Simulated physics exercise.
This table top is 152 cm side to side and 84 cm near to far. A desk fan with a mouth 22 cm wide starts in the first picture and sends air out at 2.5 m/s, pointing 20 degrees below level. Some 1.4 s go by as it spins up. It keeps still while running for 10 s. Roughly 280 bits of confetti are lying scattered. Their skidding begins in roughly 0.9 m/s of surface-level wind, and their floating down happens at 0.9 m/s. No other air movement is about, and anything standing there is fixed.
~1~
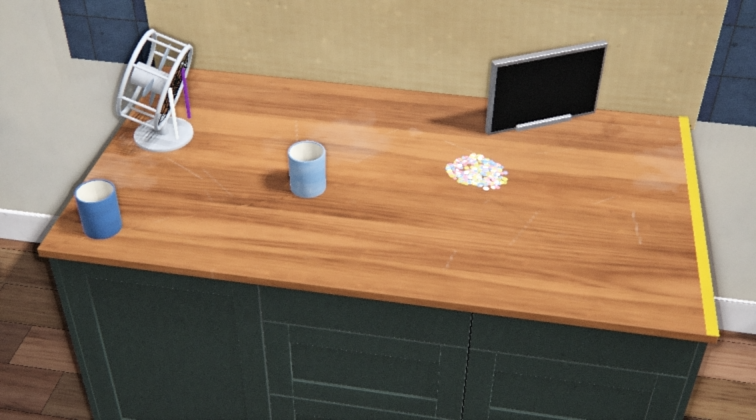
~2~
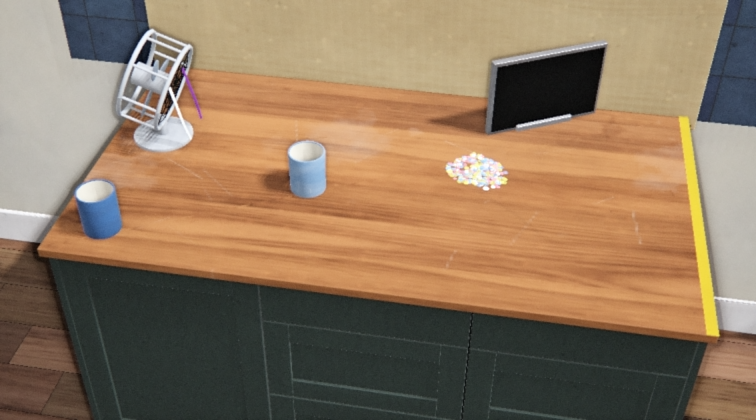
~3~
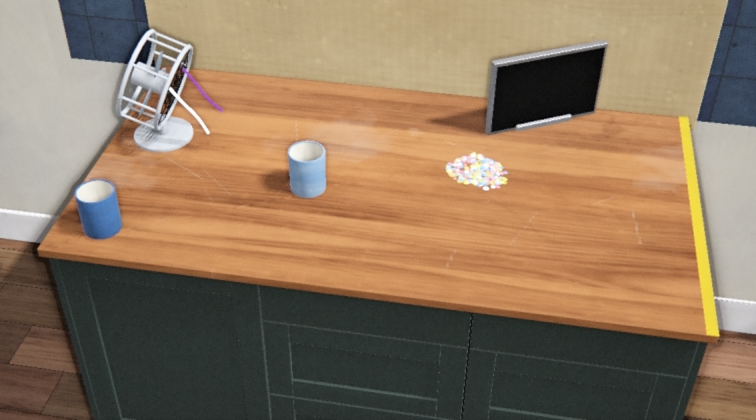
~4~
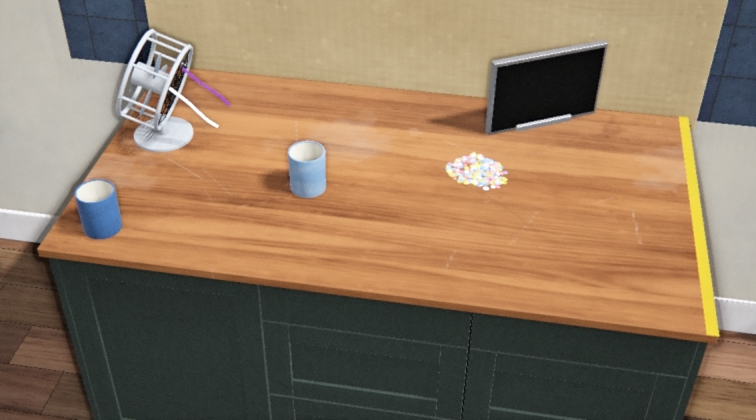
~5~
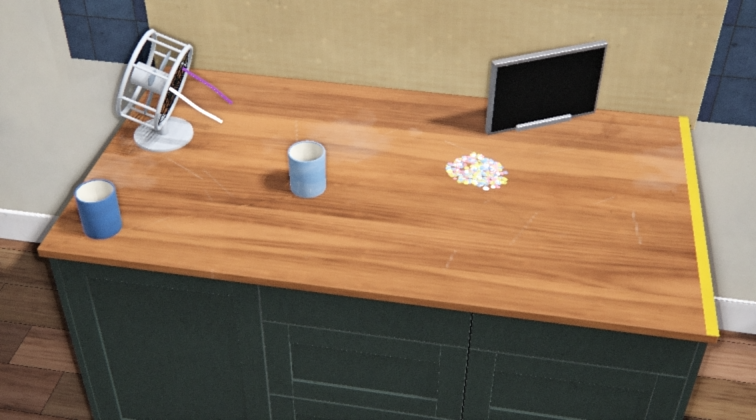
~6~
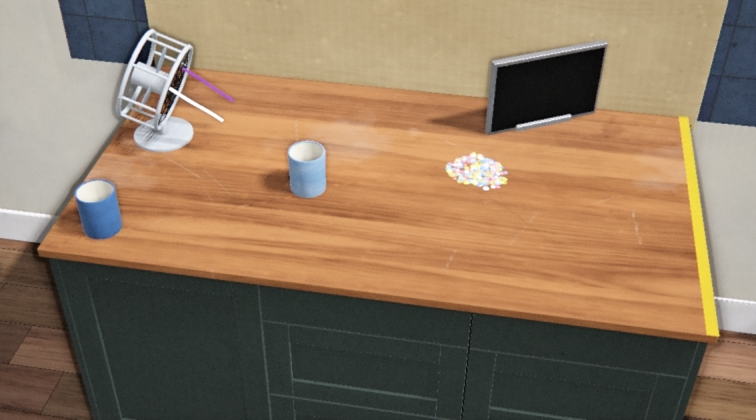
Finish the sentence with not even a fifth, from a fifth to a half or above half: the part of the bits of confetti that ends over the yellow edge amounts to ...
The share amounts to above half.
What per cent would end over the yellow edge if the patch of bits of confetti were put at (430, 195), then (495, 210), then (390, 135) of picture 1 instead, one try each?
Going through the three spots in order, you'd get 80 percent, 90 percent and 60 percent.
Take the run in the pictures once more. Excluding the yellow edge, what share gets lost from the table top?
Roughly 0 %.
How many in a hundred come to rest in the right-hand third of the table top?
0 %.
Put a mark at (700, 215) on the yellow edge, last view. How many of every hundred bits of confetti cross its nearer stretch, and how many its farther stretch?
50 % nearer, 50 % farther.
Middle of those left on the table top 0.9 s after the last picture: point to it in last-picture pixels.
(665, 235).
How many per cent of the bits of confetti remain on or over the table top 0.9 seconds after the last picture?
Estimate: Around 40 percent.
Then, 0.9 s after the last picture, 56 % are over the yellow edge; the middle of those still in play is near (684, 229); 0 % have settled or left.
Then, 2.1 s after the last picture, 95 % are over the yellow edge; 93 % have settled or left.
Then, 4.4 s after the last picture, 99 % are over the yellow edge; 99 % have settled or left.
Then, 8.9 s after the last picture, at the end, 100 % are over the yellow edge.
